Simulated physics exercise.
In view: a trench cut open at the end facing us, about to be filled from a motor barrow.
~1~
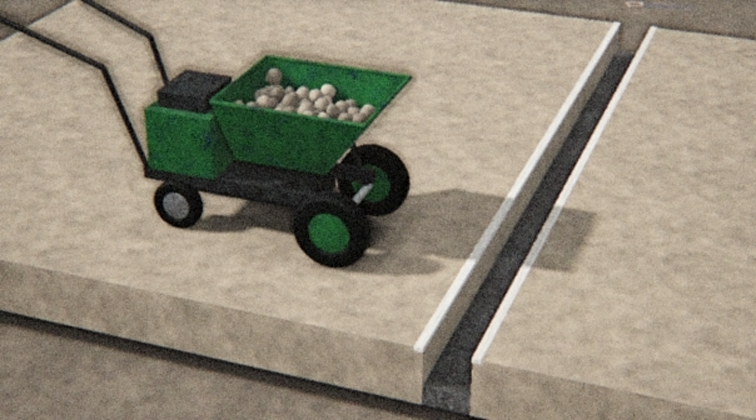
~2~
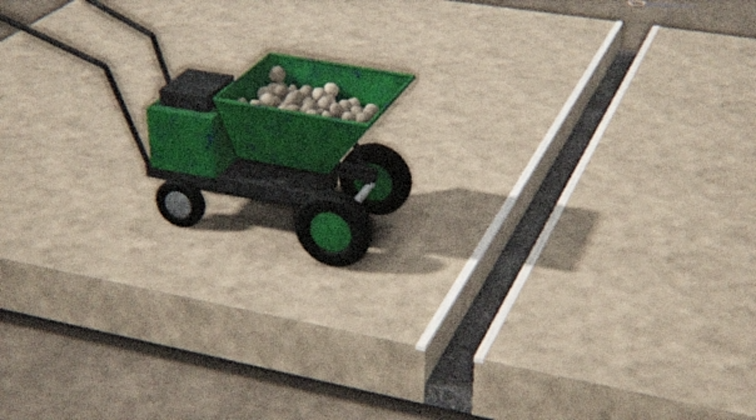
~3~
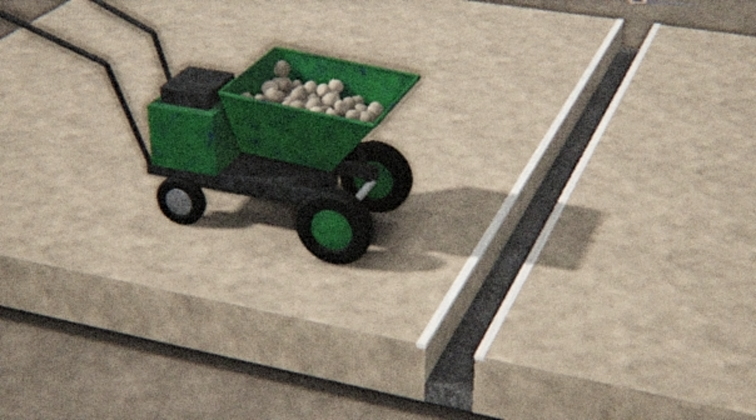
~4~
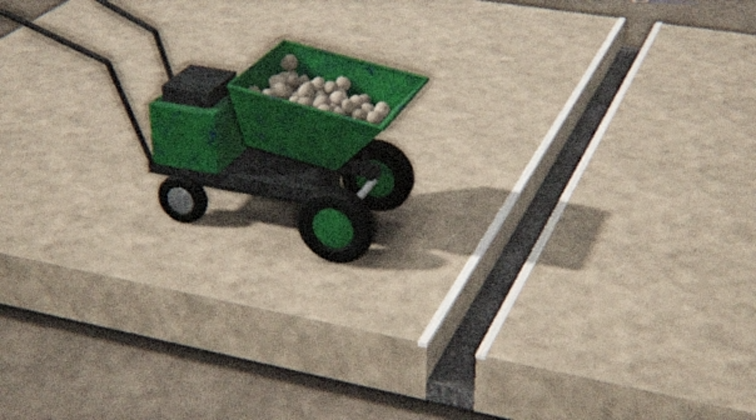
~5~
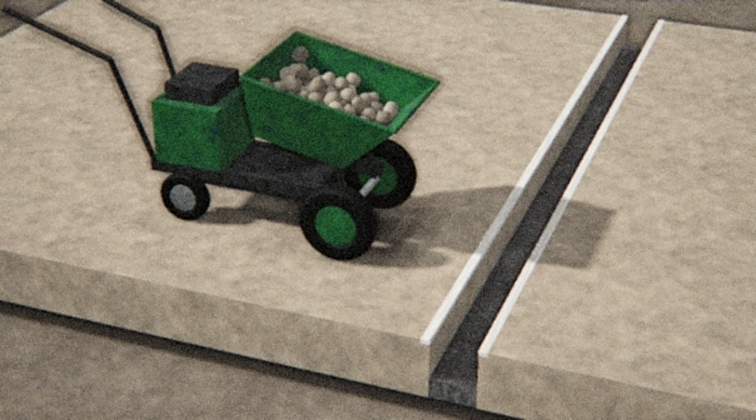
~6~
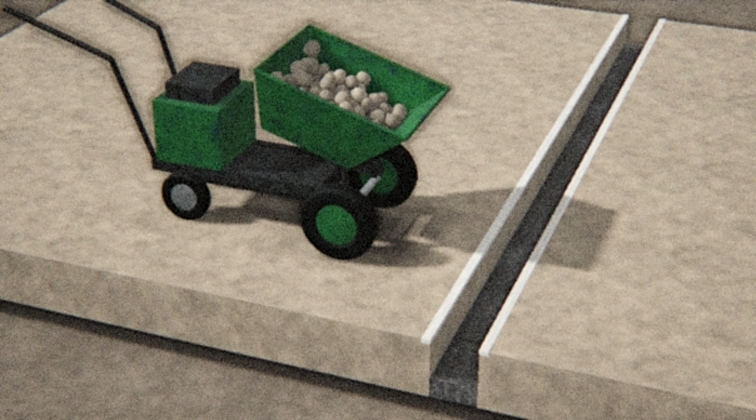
The footage shows a green motor barrow loaded with rounded pebbles standing on a pale slab, left of a narrow open trench; its skip gradually tilts forward to the right, its rear rising, while the wheels barely shift.
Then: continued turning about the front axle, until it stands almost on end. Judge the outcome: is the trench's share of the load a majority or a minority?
The load ends chiefly in the trench.
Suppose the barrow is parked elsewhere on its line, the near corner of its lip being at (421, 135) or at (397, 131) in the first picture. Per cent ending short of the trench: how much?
The first stop gives 0 per cent; the second gives 0 per cent.
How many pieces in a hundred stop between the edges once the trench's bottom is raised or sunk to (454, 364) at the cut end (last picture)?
It works out to some 70 percent.
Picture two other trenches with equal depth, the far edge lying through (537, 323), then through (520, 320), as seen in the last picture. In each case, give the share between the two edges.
Lab note: Try one 100 per cent, try two 100 per cent.
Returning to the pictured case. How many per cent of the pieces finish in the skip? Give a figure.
I'd put it near 0 percent.
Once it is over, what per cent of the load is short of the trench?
Share: Near 0 %.
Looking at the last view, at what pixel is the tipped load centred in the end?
I'd mark it at roughly (507, 270).
Just after the last frame, skip tipped steeply; every one in the skip.
A moment on, skip tipped steeply; almost all in the skip; about a tenth in or heaped over the trench; just a few beyond it; just a few falling.
Further on, skip tipped right over; roughly a quarter in the skip; roughly two thirds in or heaped over the trench; about a tenth beyond it.
When it is over, skip tipped right over; just a few short of the trench; the larger part in or heaped over the trench; about a tenth beyond it.
